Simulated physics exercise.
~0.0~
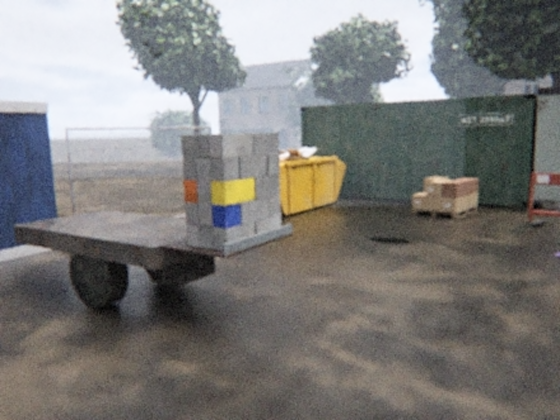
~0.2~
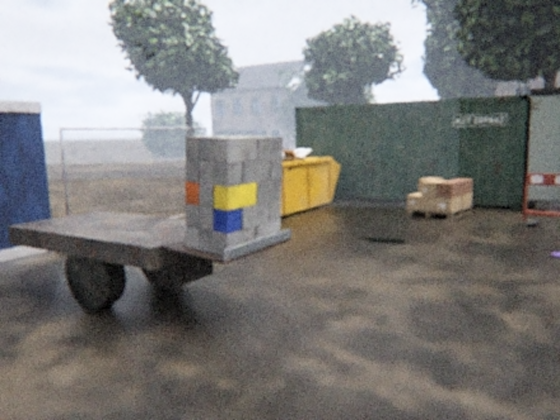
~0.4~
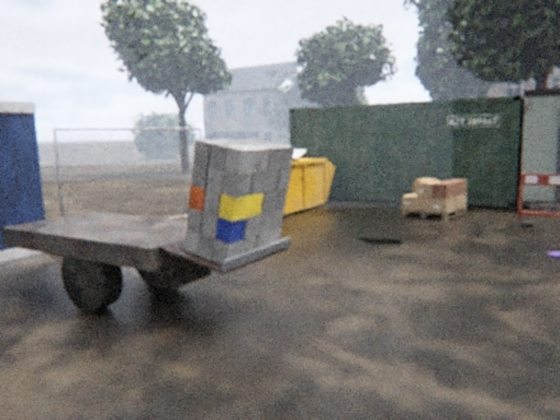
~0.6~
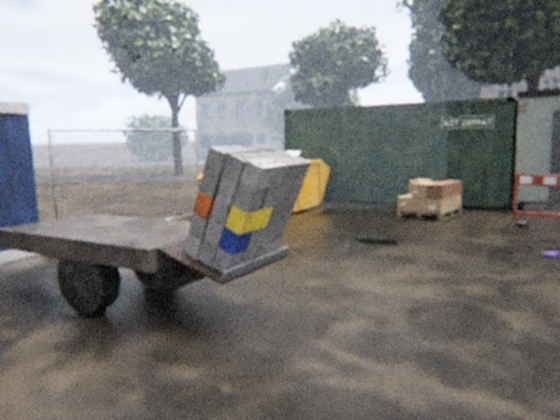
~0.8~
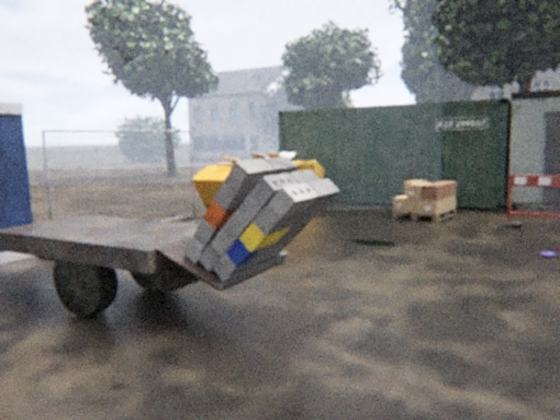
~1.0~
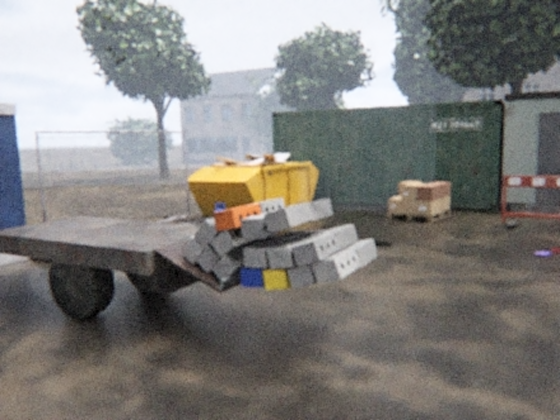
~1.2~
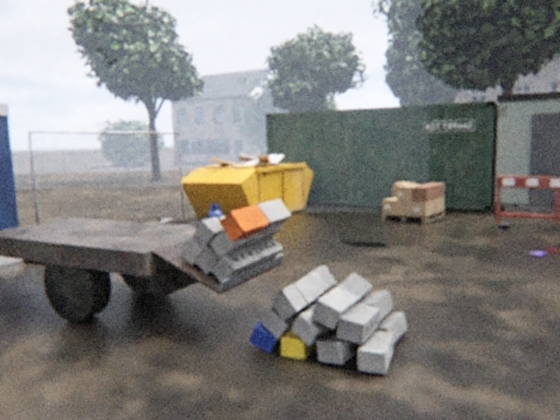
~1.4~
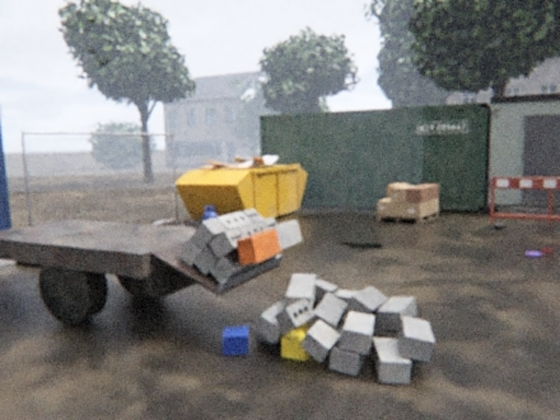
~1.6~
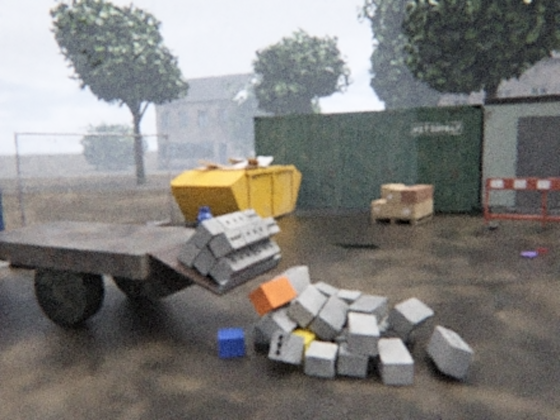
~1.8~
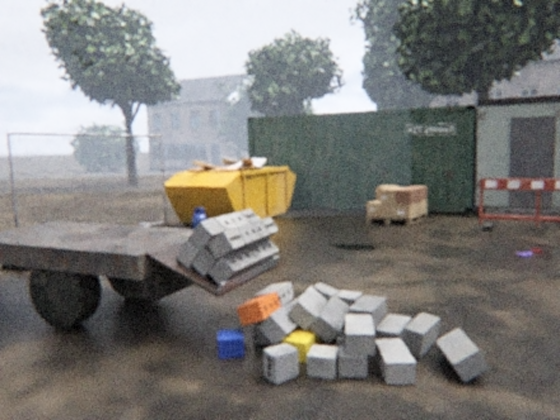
At first, a neat upright stack of grey blocks, with an orange, a yellow and a blue one among them, stands on a flap at the right end of a flat-bed in a wet yard. The flap tilts down to the right, and the stack leans with it. The blocks then slide and fan apart, and many tumble over the edge onto the ground, the blue and yellow ones among them. The orange block lingers on the remaining pile before dropping too. Finally, a small grey heap stays on the sloping flap while the rest lie scattered below.
